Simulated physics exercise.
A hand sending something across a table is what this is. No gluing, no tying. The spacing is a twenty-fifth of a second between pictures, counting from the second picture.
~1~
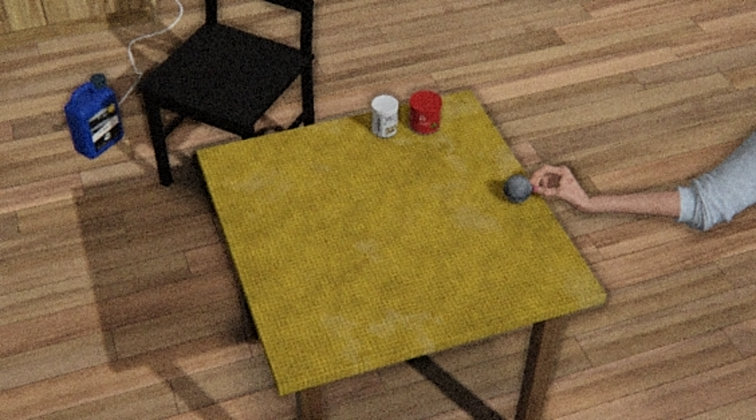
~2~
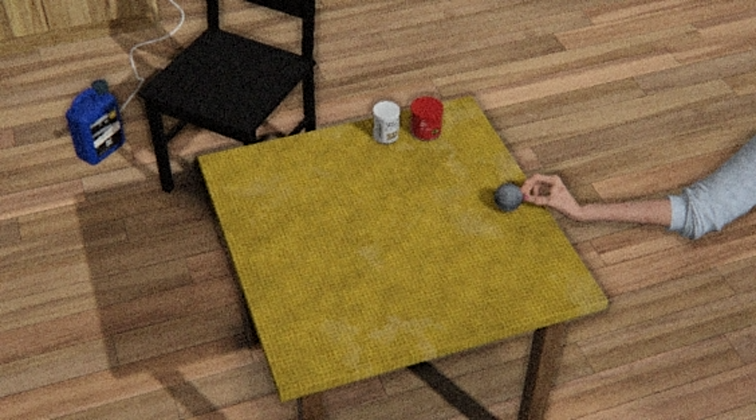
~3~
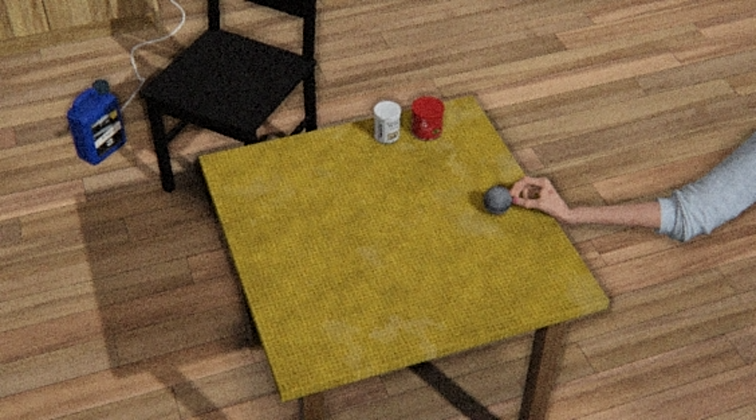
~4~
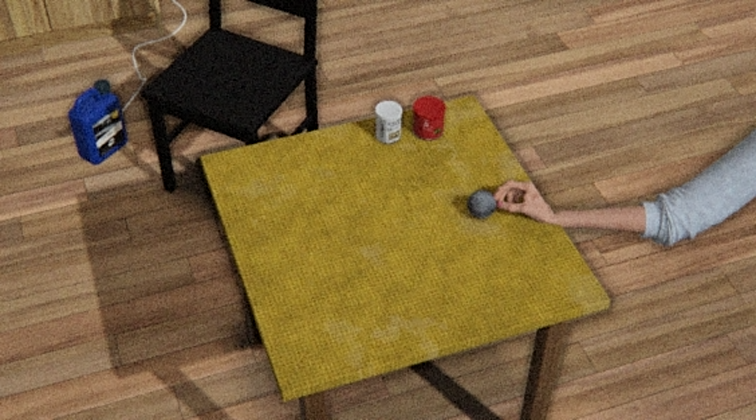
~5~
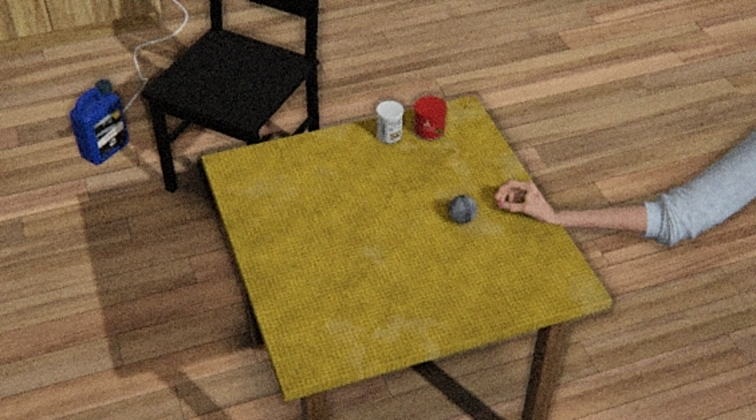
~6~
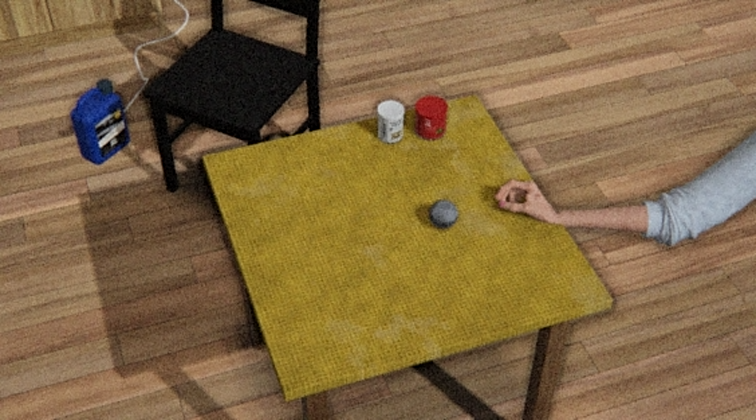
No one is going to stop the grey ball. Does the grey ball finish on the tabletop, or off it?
The grey ball finishes off the table.
Then, 0.30 s later than the last frame, grey ball moved well along near (290, 253).
Then, 0.70 s later than the last frame, grey ball now off the table.
Then, 1.10 s later than the last frame, things are still on the move.
When it is over, off the table, grey ball.
